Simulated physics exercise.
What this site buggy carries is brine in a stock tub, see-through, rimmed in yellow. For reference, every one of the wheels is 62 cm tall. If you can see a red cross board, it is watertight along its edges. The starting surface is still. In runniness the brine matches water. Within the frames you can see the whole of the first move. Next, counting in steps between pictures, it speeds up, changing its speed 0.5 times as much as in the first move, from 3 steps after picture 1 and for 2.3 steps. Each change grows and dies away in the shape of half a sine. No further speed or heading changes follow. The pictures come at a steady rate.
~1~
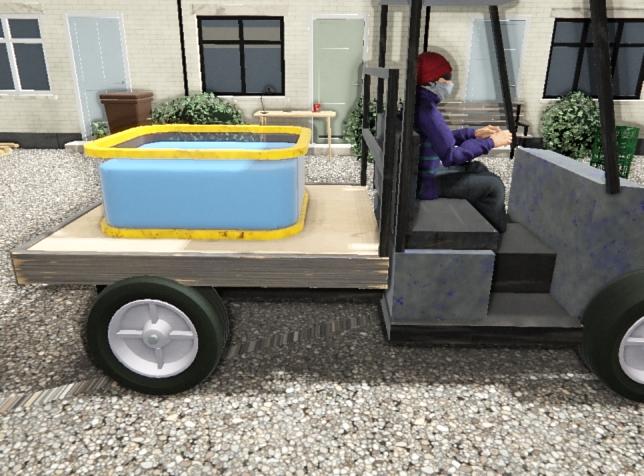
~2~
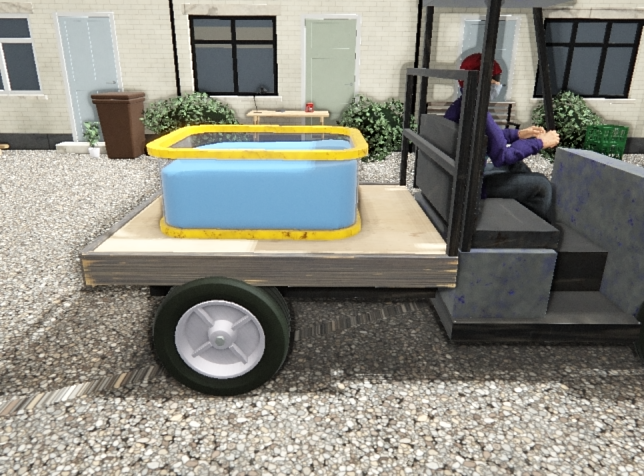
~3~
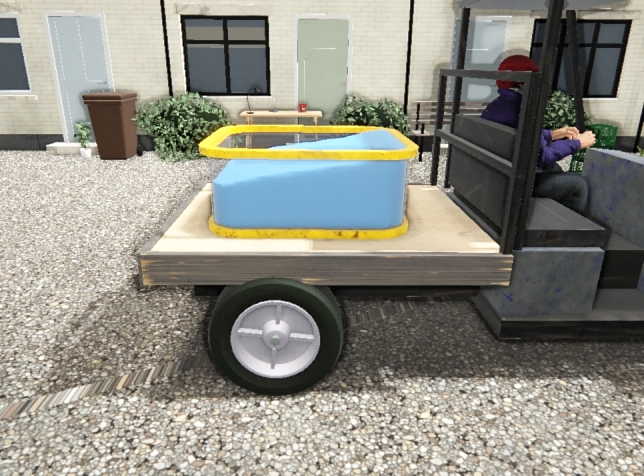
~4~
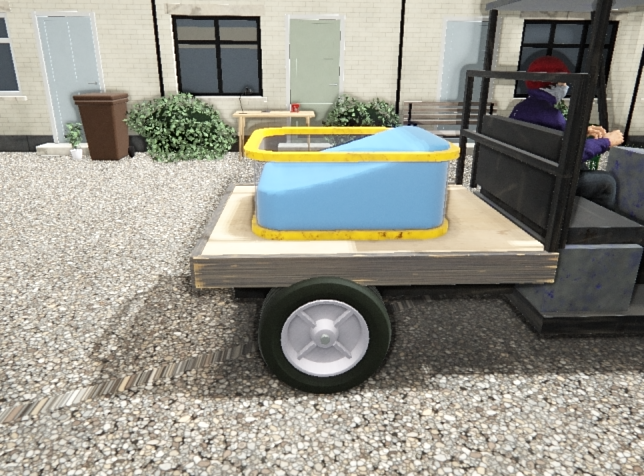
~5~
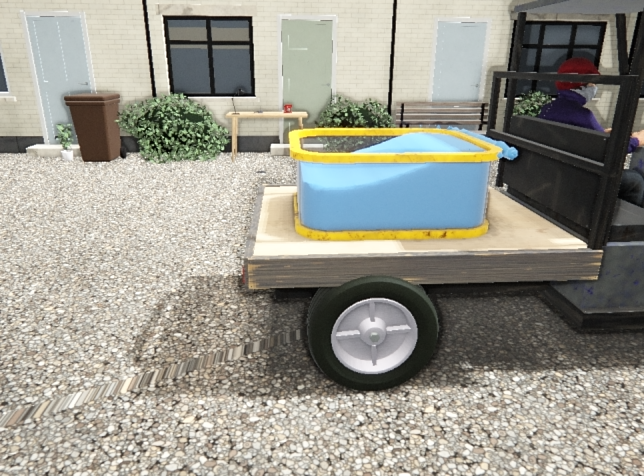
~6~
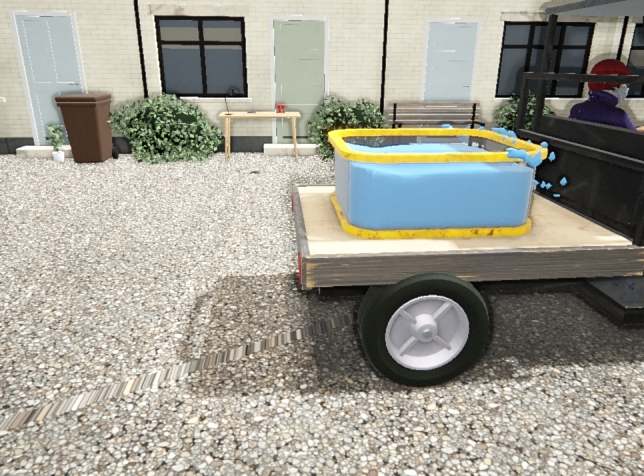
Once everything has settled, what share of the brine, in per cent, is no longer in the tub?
I would say 6 per cent is no longer inside.
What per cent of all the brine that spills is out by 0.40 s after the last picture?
About 10 percent, give or take.
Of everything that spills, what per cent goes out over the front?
60%.
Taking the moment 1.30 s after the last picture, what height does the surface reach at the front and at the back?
Some 26 cm in front and some 26 cm behind.
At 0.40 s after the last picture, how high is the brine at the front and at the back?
The surface sits near 18 cm in front and near 40 cm at the rear.
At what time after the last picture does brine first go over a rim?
Around 0.5 s.
Another 0.40 s on from the last picture, it stands 39 cm high behind and 18 cm in front; all of it is still inside.
Another 0.80 s on from the last picture, it stands 21 cm high behind and 42 cm in front; 2 per cent has gone over the back, a little elsewhere.
Another 1.30 s on from the last picture, it stands 26 cm high behind and 26 cm in front; 5 per cent has gone mostly over the front, some over the back.
Another 3.04 s on from the last picture, 6 per cent has gone mostly over the front, some over the back, 13 of 231 litres.
